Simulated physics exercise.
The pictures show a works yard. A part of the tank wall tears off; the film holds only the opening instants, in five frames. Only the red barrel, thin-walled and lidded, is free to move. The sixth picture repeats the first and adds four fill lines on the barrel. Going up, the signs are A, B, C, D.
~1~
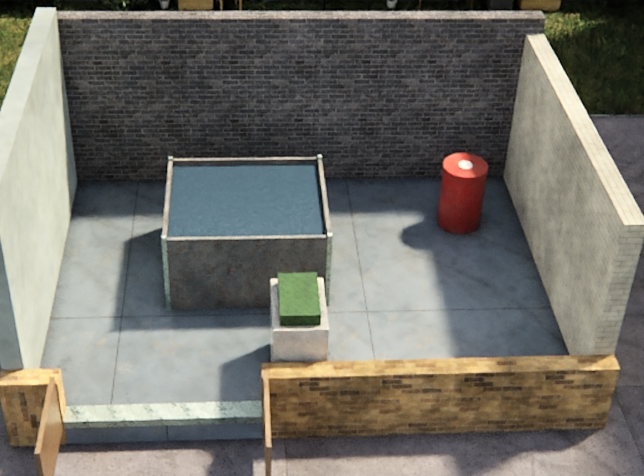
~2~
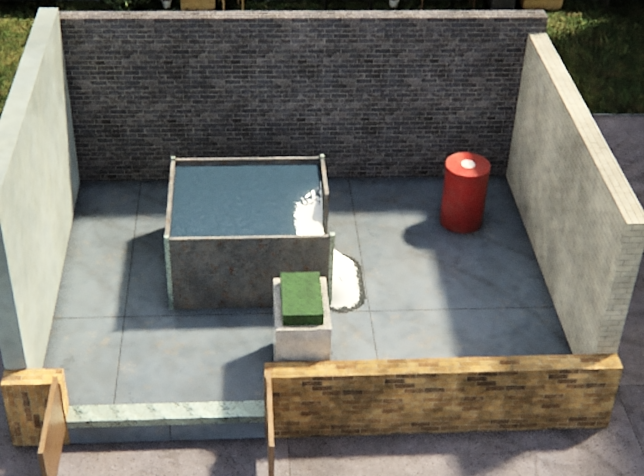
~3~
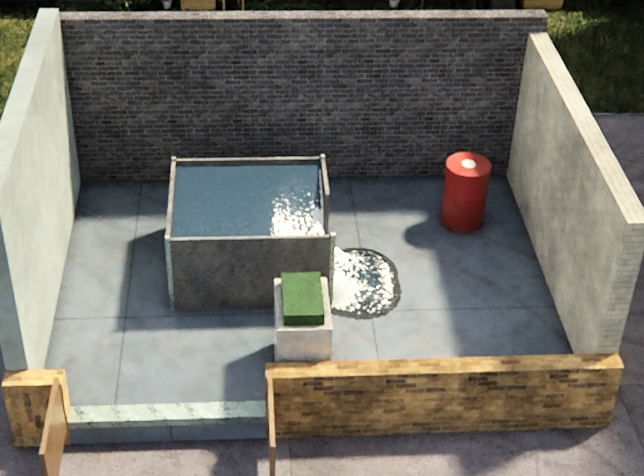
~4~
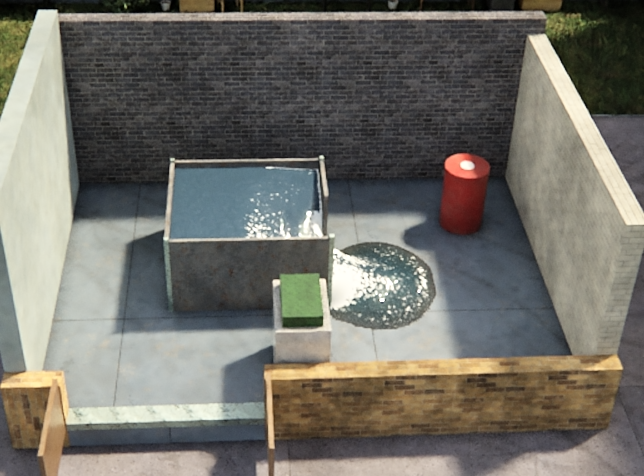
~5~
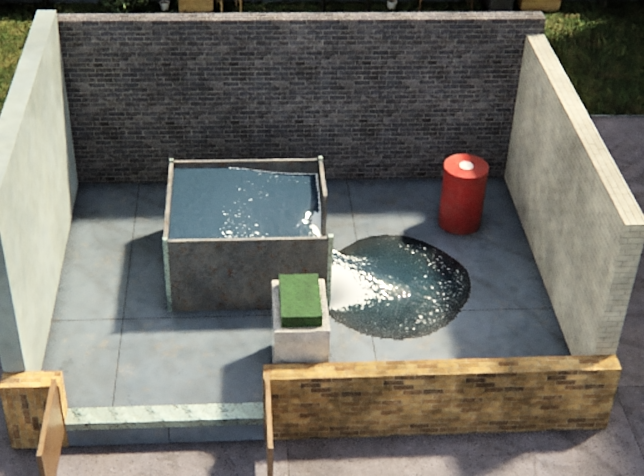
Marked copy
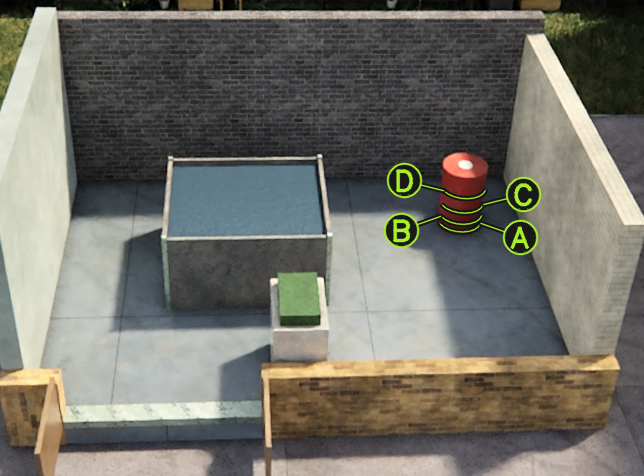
Walled yard with a full water tank leaking from its right side, foamy water spreading across the floor near a still red barrel.
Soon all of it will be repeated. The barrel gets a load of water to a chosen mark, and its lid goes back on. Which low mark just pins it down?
It is C.
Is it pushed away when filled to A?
Yes.
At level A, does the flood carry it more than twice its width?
Yes, it does.
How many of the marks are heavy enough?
Two of them.
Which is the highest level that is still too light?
That would be B.
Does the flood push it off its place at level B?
Yes, it does.
On the marked copy, A at (462, 232); B at (463, 224); C at (465, 213); D at (467, 198); from the bottom up A, B, C, D.
If A is chosen, it is pushed about 3 times its own width away.
If B is chosen, it is pushed about 3 times its own width away.
If C is chosen, it does not move.
If D is chosen, it does not move.
